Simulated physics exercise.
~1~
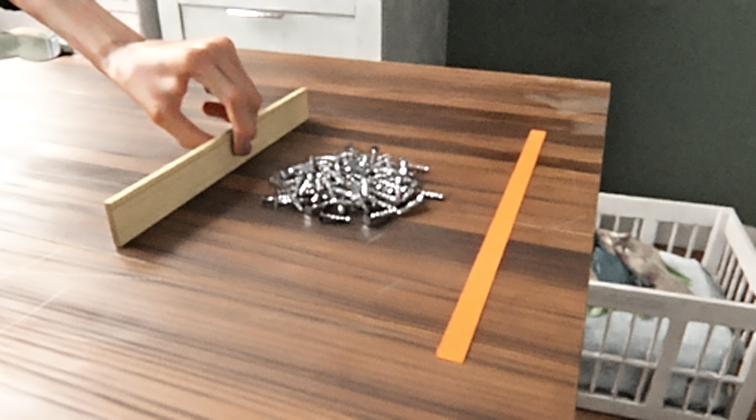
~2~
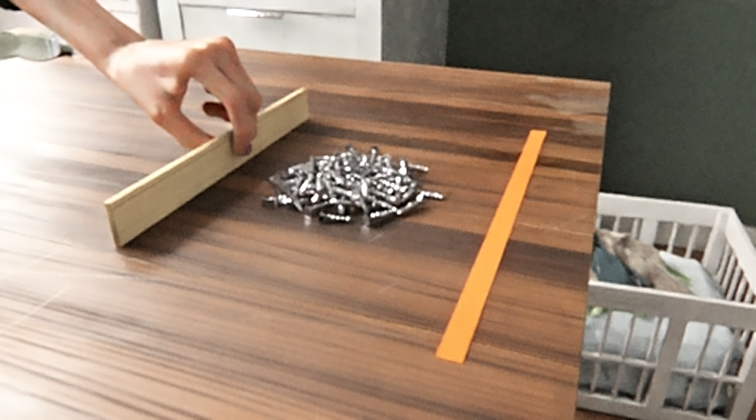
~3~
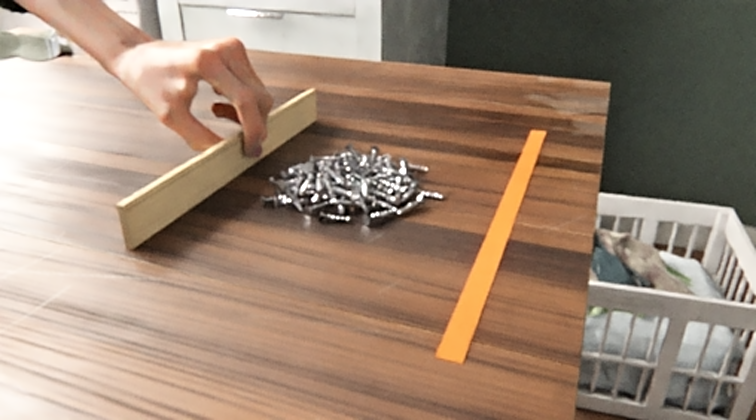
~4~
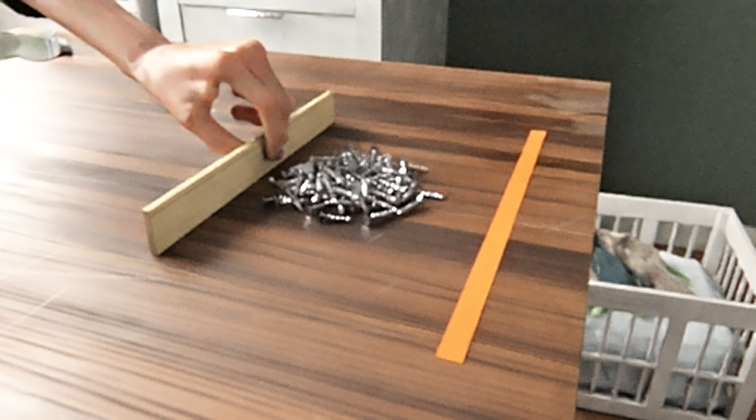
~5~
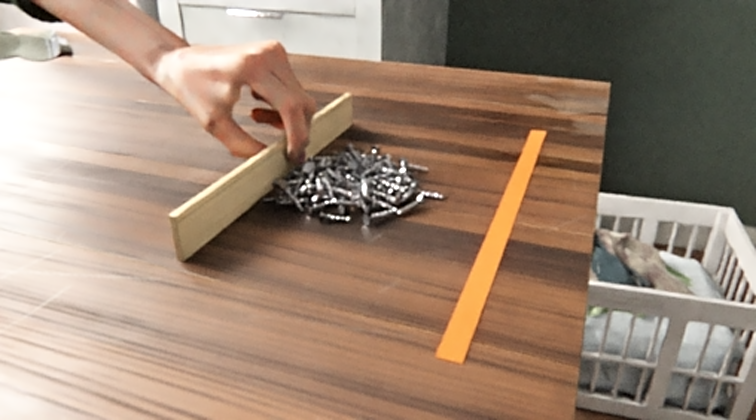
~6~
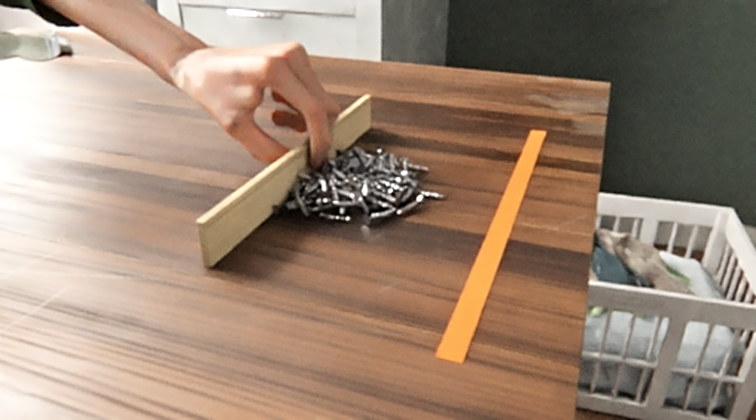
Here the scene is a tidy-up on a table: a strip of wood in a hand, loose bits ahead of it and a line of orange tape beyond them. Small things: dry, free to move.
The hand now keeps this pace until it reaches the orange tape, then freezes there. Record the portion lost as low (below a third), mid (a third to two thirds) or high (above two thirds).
Portion lost: Low.
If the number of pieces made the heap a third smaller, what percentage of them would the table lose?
Roughly 10 %.
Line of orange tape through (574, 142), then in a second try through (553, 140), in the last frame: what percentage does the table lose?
Roughly 80 and 50 percent, in that order.
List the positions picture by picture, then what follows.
Strip of wood near (132, 210), at rest; orange tape near (536, 138), about a palm's width from the edge; edge at (595, 229); the heap near (348, 184), steel screws, in the first picture.
Strip of wood near (132, 210), at rest, in the second picture.
Strip of wood near (144, 213); the heap near (348, 184), in the third picture.
Strip of wood near (168, 218), in the fourth picture.
Strip of wood near (194, 223); the heap near (348, 184), in the fifth picture.
Strip of wood near (221, 228); orange tape near (536, 138); edge at (595, 229); the heap near (352, 184), near a third pushed along, in the sixth picture.
Shortly afterwards, strip of wood still moving, near (411, 159); heap all on the table, its front near (512, 211).
Next, strip of wood stopped at the orange tape; heap a little over the edge.
Some moments later, strip of wood stopped at the orange tape; heap near a quarter over the edge.
In the end, strip of wood stopped at the orange tape; heap near a quarter over the edge.
